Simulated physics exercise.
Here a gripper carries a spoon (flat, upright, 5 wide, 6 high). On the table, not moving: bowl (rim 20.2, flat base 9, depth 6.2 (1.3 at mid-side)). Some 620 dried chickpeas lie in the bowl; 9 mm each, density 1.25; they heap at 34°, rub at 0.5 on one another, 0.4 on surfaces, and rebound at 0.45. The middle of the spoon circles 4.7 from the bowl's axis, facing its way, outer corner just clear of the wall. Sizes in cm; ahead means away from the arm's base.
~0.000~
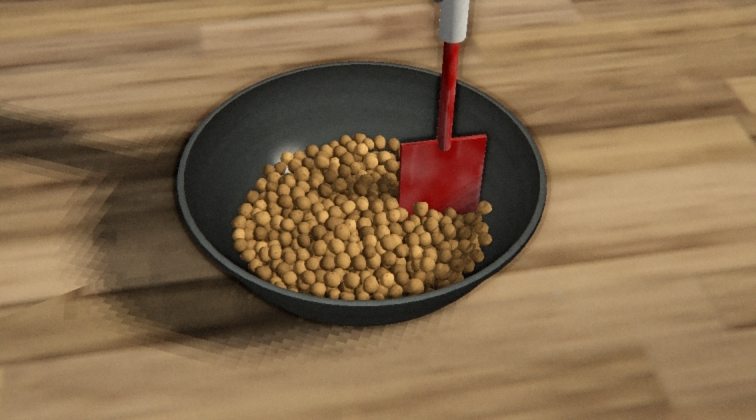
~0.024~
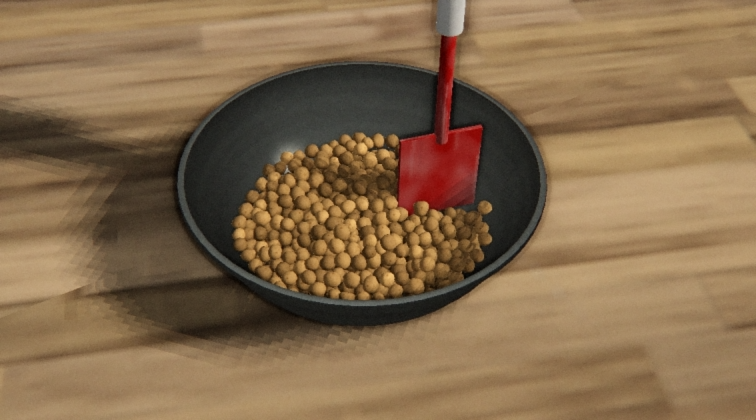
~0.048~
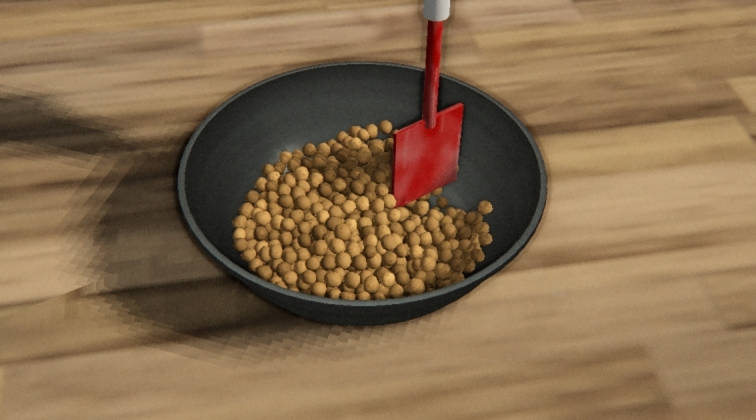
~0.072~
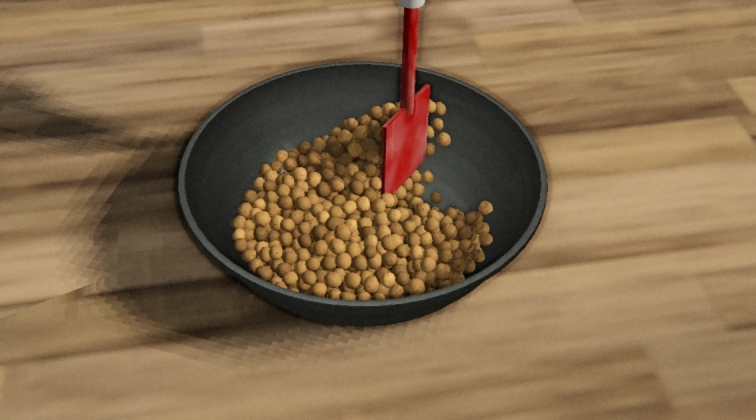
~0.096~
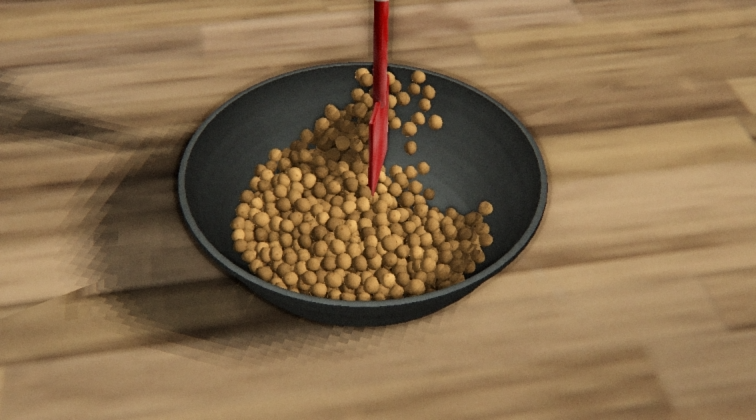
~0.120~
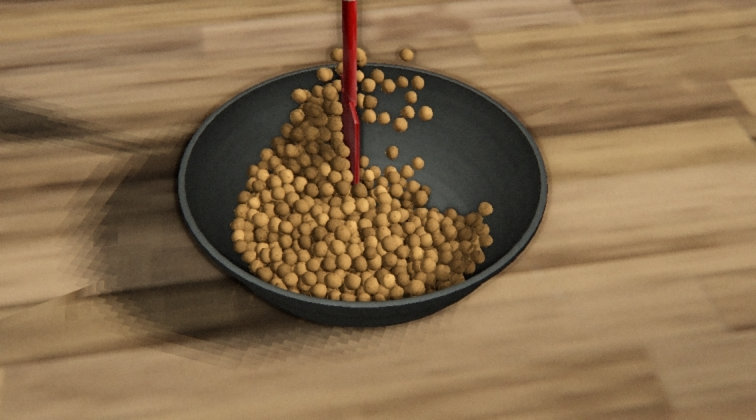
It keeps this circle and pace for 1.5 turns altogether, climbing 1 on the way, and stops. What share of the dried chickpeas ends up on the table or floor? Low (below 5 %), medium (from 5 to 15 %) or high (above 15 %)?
Answer: High; above 15 % of the dried chickpeas finish on the table or floor.
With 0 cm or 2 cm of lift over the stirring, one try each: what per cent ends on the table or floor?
About 35 and 15 per cent.
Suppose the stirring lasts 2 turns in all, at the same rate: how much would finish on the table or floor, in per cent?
Then about 20 per cent.
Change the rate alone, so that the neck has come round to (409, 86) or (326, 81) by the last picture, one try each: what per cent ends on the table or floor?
About 0 and 30 per cent.
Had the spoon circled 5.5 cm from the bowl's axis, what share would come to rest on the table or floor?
It would be near 10 per cent.
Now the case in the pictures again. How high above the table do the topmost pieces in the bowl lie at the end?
Some 4.5 cm.
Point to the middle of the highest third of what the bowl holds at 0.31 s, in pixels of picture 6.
At about (384, 272).
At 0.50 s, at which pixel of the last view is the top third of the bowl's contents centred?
Around (386, 151).
After 0.31 s, 263° round, highest piece 10 above the table; 557 in the bowl, 21 on the table or floor, 41 in flight or on the tool.
After 0.50 s, 76° round, highest piece 9 above the table; 491 in the bowl, 103 on the table or floor, 25 in flight or on the tool.
After 0.80 s, 180° round, highest piece 4 above the table; 485 in the bowl, 134 on the table or floor.
After 1.50 s, 180° round, highest piece 4 above the table; 485 in the bowl, 134 on the table or floor.
At rest, 485 in the bowl, 134 on the table or floor. That is 22 % on the table or floor.
